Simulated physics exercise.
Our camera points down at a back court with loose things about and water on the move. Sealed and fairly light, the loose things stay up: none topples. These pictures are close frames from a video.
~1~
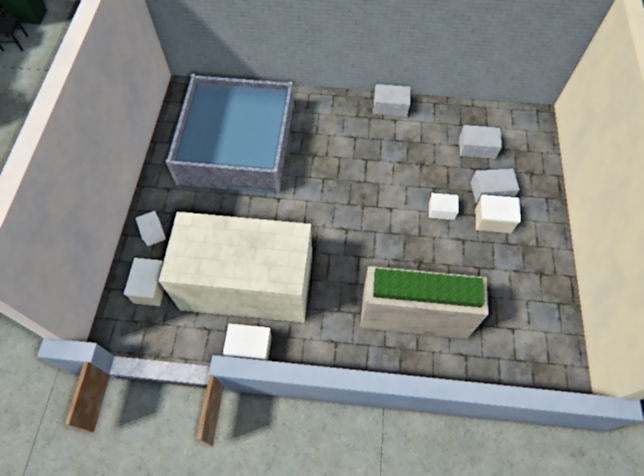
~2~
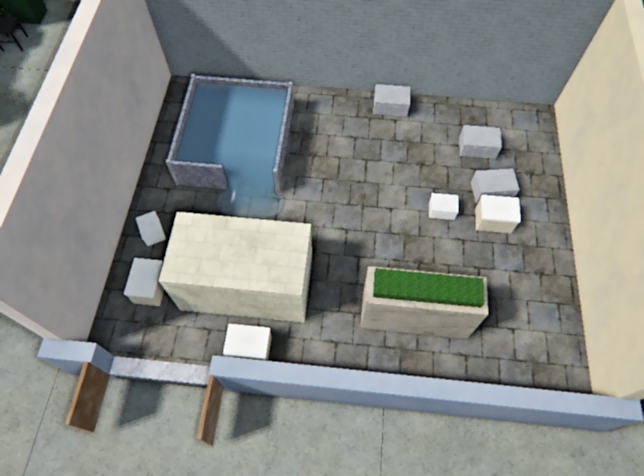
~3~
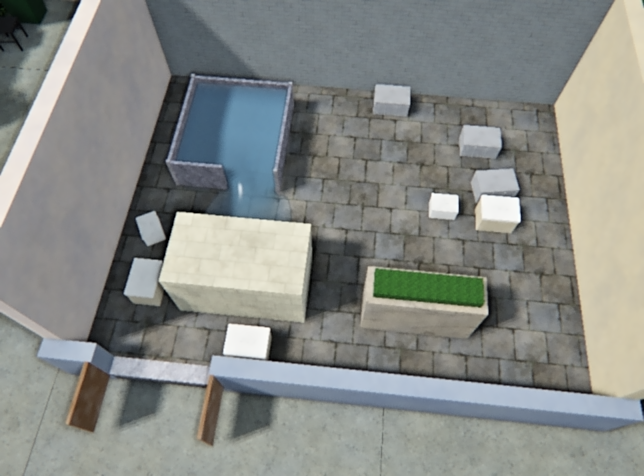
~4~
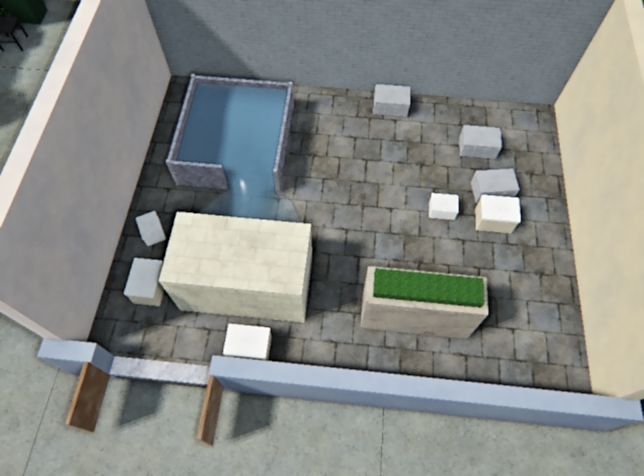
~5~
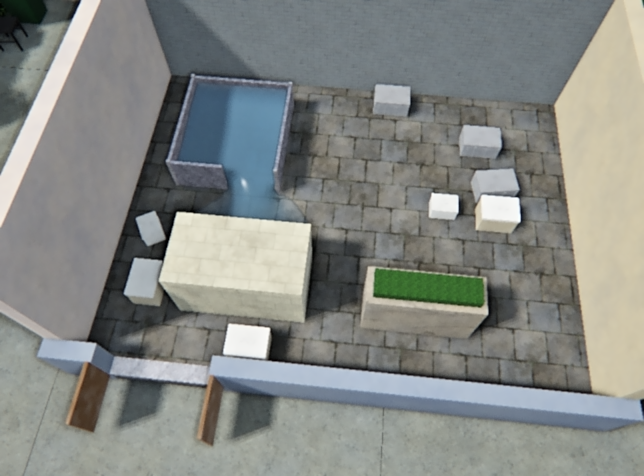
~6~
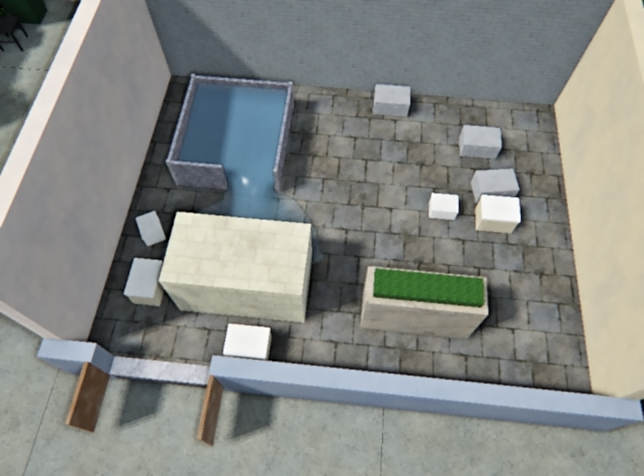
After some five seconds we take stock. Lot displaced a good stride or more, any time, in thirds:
Lower than a third.
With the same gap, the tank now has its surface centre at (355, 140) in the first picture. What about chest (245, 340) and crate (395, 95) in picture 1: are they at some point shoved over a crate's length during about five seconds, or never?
In the order asked: Got displaced that much and lacked the distance.
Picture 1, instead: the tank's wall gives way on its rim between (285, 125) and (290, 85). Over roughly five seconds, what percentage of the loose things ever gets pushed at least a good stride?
Roughly 60 in a hundred.
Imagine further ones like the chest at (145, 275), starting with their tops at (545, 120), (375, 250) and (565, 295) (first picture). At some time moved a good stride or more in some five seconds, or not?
Taking them one at a time: Remains close, then gets driven off, then gets driven off.
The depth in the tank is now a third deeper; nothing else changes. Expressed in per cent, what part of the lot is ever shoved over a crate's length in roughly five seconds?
40 per cent or so.
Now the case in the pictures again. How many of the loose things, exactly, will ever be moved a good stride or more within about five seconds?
It totals 2.
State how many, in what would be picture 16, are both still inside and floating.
I count 1.
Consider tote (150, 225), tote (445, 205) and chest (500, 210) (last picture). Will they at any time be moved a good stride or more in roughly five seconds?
One, displaced that much; two, under that distance; three, displaced that much.
A moment on, 0 of 8 are well off their spots; 0 afloat.
Next, 0 of 8 are well off their spots; 1 afloat.
Later, 1 of 8 are well off their spots; 2 afloat.
In the end, 2 of 8 are well off their spots, and 2 have been at some point; 2 afloat.
